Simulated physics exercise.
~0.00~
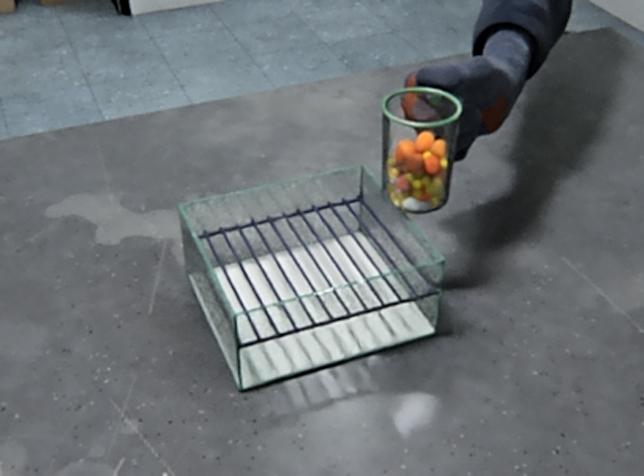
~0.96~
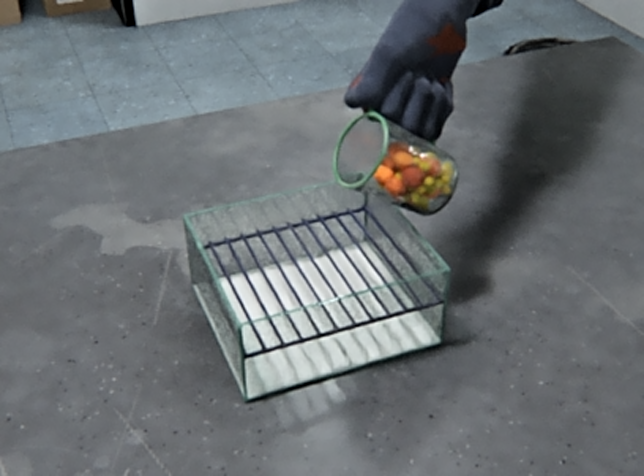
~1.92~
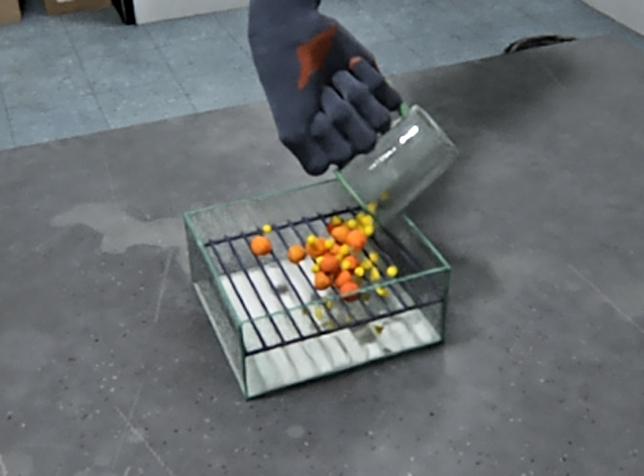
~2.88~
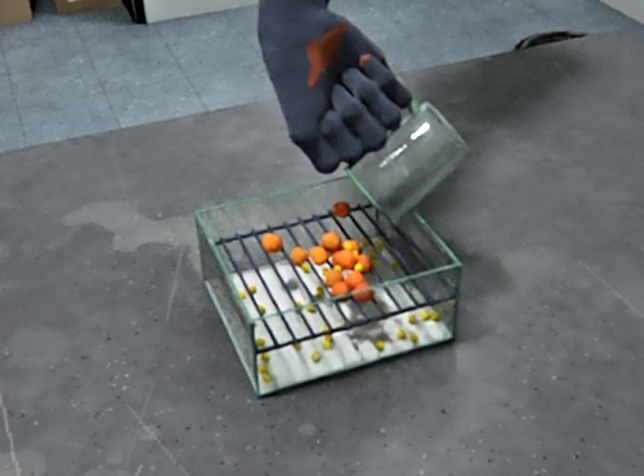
On a grey tabletop, a gloved hand tipped a clear cup of mixed orange and yellow balls over a wire rack set in a glass box, and the orange ones stayed on the wires while nearly all the smaller yellow ones dropped through underneath.
